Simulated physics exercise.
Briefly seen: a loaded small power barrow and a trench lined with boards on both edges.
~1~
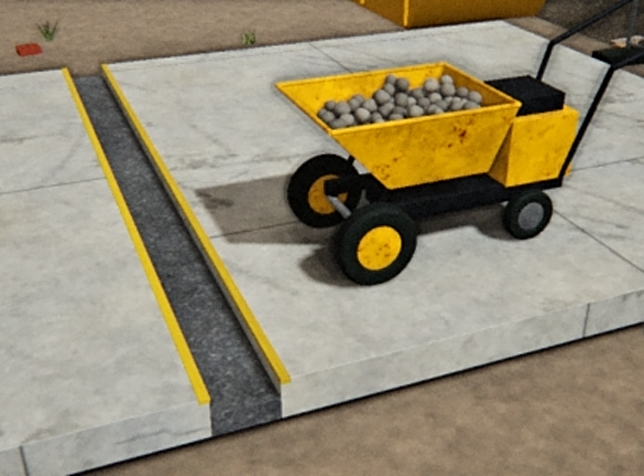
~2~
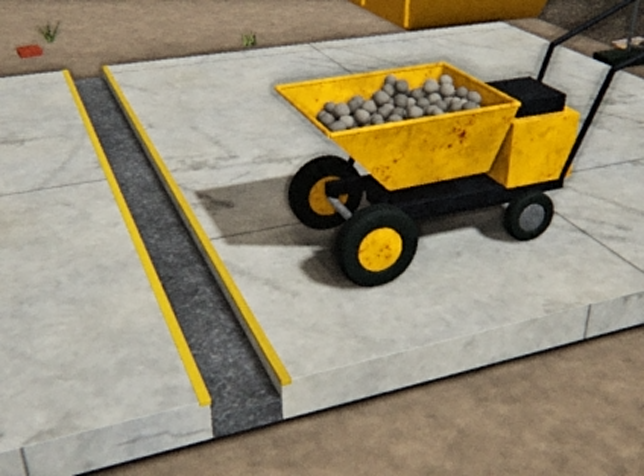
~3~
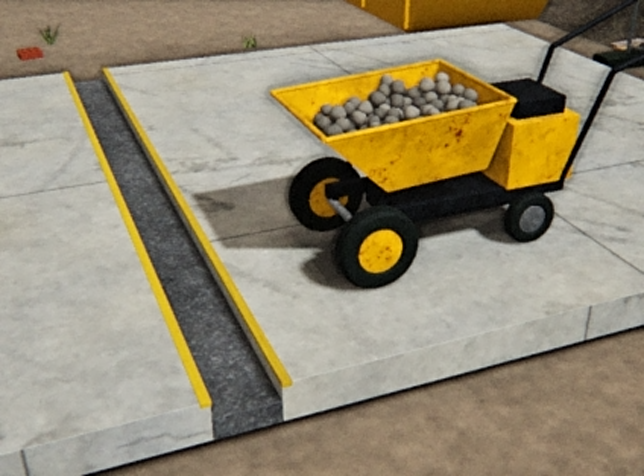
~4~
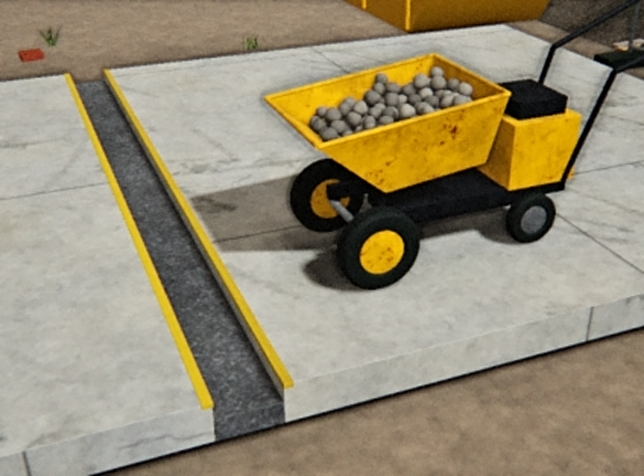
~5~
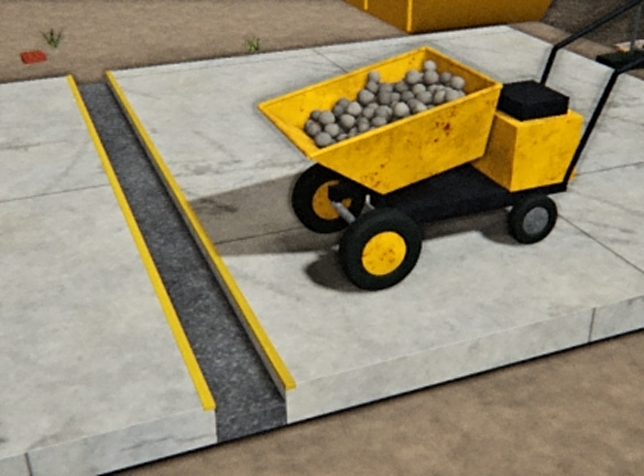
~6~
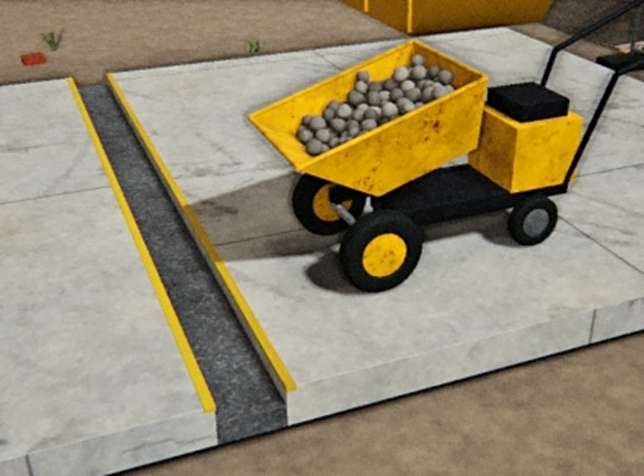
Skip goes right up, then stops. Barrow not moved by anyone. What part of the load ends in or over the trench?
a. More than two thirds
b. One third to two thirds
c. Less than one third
b, one third to two thirds.
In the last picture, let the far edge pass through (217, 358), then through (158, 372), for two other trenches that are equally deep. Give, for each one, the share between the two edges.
30 %, then 70 %.
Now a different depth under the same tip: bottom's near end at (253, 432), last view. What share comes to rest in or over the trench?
It works out to some 70 per cent.
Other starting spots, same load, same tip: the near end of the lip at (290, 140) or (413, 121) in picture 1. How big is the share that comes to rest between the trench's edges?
20 and 30 percent, in that order.
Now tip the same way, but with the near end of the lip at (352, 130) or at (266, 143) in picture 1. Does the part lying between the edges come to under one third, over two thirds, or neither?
Spot 1: One to two thirds. Spot 2: Under a third.
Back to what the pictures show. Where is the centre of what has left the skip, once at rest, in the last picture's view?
Around (189, 290).
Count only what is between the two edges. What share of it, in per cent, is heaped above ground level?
Roughly 45 %.
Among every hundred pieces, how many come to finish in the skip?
About 25 in a hundred.
Shortly afterwards, skip tipped steeply; the whole lot in the skip.
Next, skip tipped right over; near two thirds in the skip; near a third in or heaped over the trench; only a few beyond it; only a few falling.
Some moments later, skip tipped right over; near a quarter in the skip; only a few short of the trench; near half in or heaped over the trench; near a quarter beyond it.
In the end, skip tipped right over; near a quarter in the skip; near half in or heaped over the trench; near a quarter beyond it.
